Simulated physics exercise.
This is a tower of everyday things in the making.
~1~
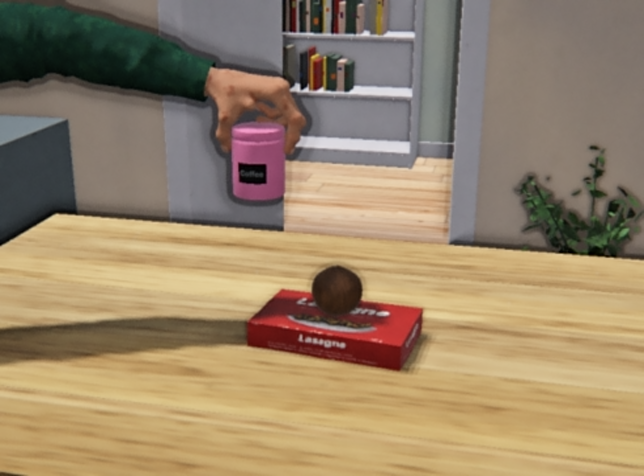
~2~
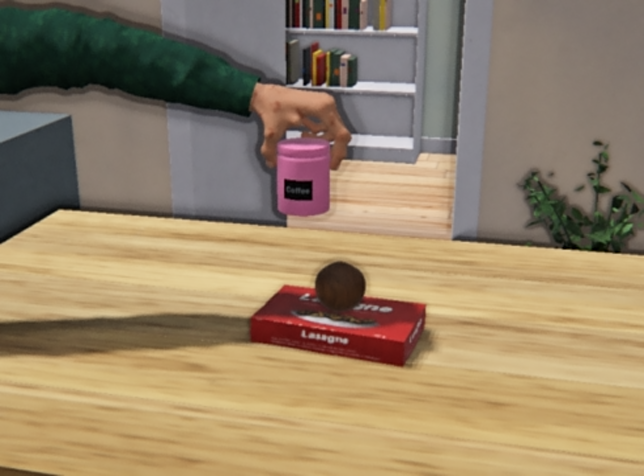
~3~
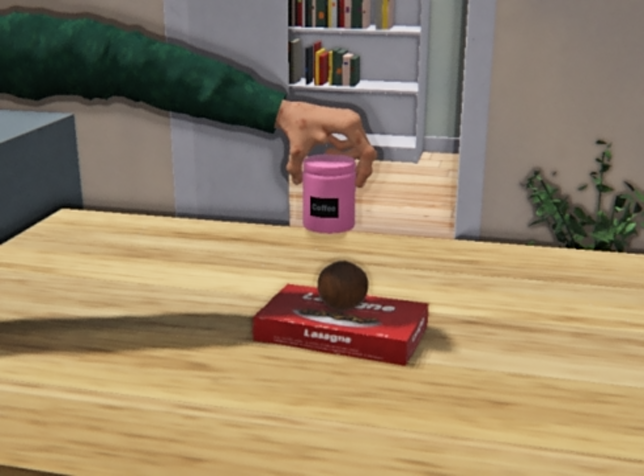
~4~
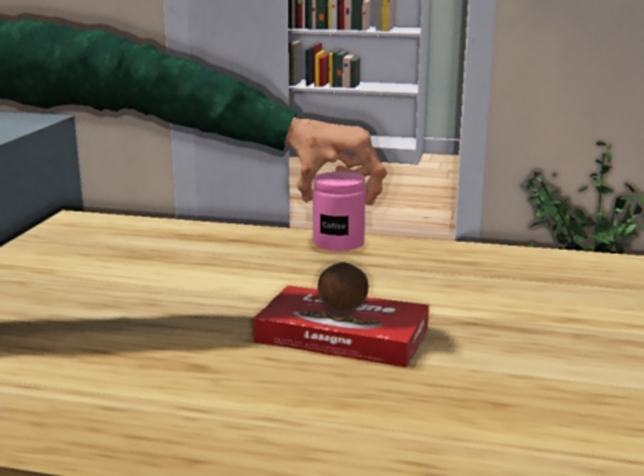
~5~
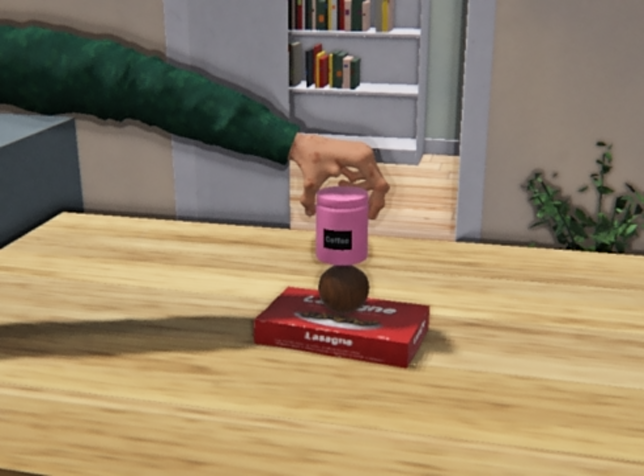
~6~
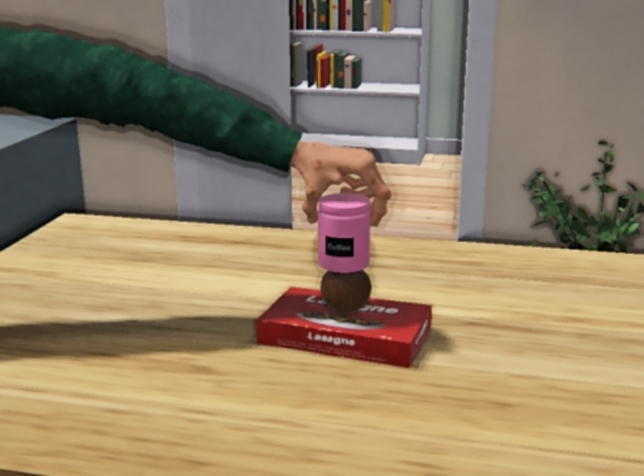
The footage shows a hand in a green sleeve carrying a pink coffee jar rightward and down above a wooden table, then setting it on a round brown onion that sits on a red lasagne box, fingers still gripping it.
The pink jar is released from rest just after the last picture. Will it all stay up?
Here the pile comes apart.
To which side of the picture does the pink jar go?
It goes to the left.
Then, 0.60 s on from there, pink jar now fallen.
Then, 0.70 s on from there, things are still on the move.
Then, 1.00 s on from there, as before.
In the end, fallen, pink jar; the other 2 unmoved. At the end, from the last picture's camera, pink jar near (232, 298). The pile gives way.
